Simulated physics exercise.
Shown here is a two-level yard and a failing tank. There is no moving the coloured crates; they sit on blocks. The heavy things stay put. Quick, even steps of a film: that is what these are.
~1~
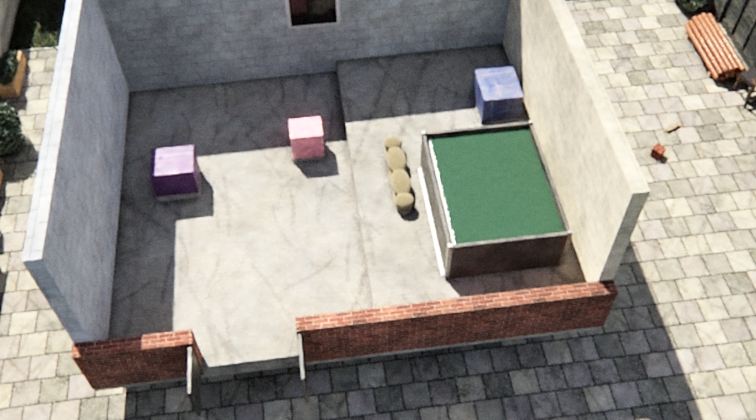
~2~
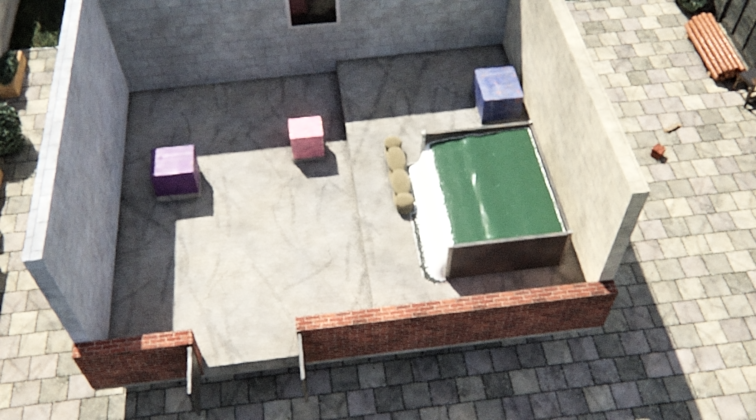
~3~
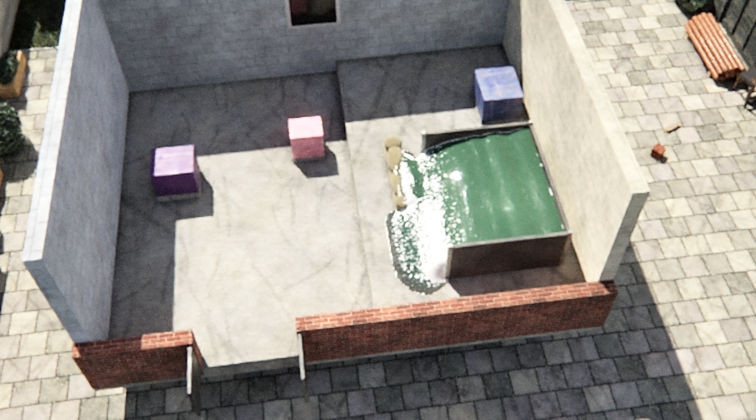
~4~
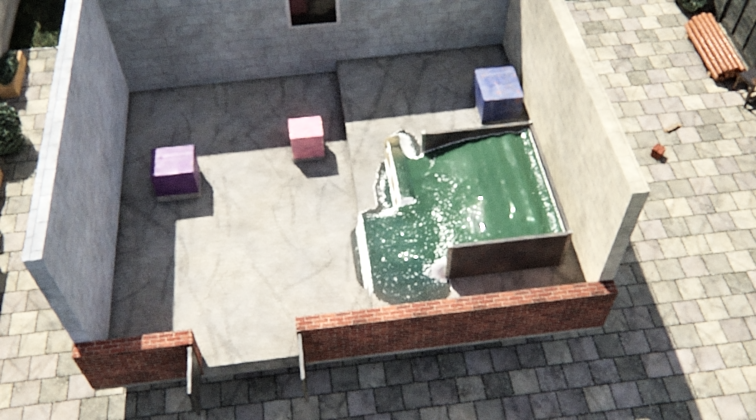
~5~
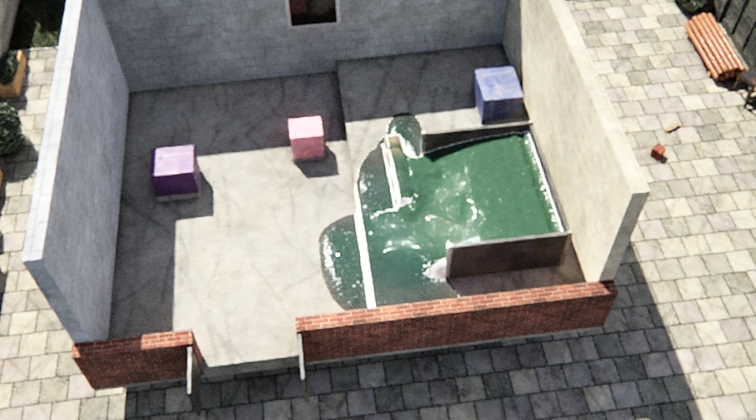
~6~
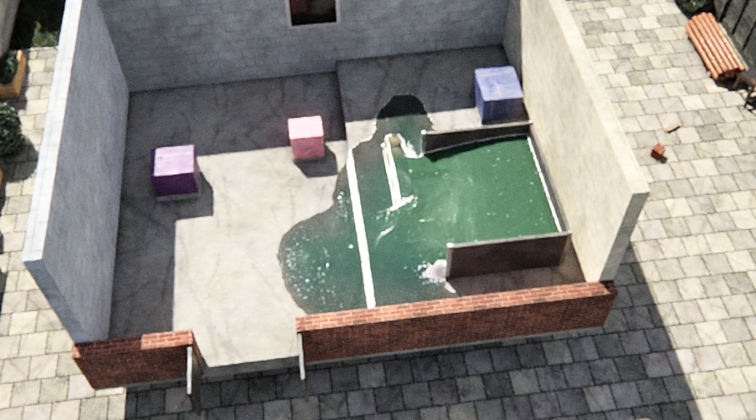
Green water bursting from the left side of a tank in a walled yard, spreading left across the paving past beige posts.
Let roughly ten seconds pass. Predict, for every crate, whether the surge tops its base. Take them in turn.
Outcome: I expect the purple crate to be touched by the water, I expect the pink crate to be touched by the water, I expect the blue crate to be touched by the water.
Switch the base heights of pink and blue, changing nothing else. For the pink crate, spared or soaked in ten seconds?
Pink crate: Flooded.
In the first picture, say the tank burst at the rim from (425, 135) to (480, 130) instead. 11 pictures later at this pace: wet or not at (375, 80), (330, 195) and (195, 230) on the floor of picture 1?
Soaked / unwetted / unwetted.
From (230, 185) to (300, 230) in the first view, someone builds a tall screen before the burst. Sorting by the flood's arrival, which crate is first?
The pink one is first.
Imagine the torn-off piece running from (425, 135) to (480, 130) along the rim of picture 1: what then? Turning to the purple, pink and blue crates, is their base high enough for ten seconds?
I'd expect the purple crate goes wet, the pink crate remains untouched, and the blue crate goes wet.
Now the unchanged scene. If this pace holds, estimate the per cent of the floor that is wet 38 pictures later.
Around 85 percent.
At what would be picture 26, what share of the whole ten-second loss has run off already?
Result, approximate: 35 per cent.
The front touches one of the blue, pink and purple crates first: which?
Answer: The pink crate.
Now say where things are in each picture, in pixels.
The water tank at (493, 184) is whole and still, in the first picture.
The front is at (443, 281), out from the gap at (436, 207), in the second picture.
The front is at (405, 154), out from the gap at (436, 209), in the third picture.
The front is at (397, 135), out from the gap at (436, 210), in the fourth picture.
The front is at (400, 118), out from the gap at (436, 211), in the fifth picture.
The front is at (403, 100), out from the gap at (436, 211), in the sixth picture.
A moment on, water covers 55 % of the floor; the purple crate not reached, the pink crate water round its plinth, the blue crate not reached.
Next, water covers 65 % of the floor; the purple crate water round its plinth, the pink crate water round its plinth, the blue crate water round its plinth.
Then, water covers 70 % of the floor; the purple crate water round its plinth, the pink crate water round its plinth, the blue crate water round its plinth.
Later, water covers 85 % of the floor; the purple crate water round its plinth, the pink crate water round its plinth, the blue crate water round its plinth.
In the end, water covers 90 % of the floor; the purple crate was topped, the pink crate was topped, the blue crate was topped.
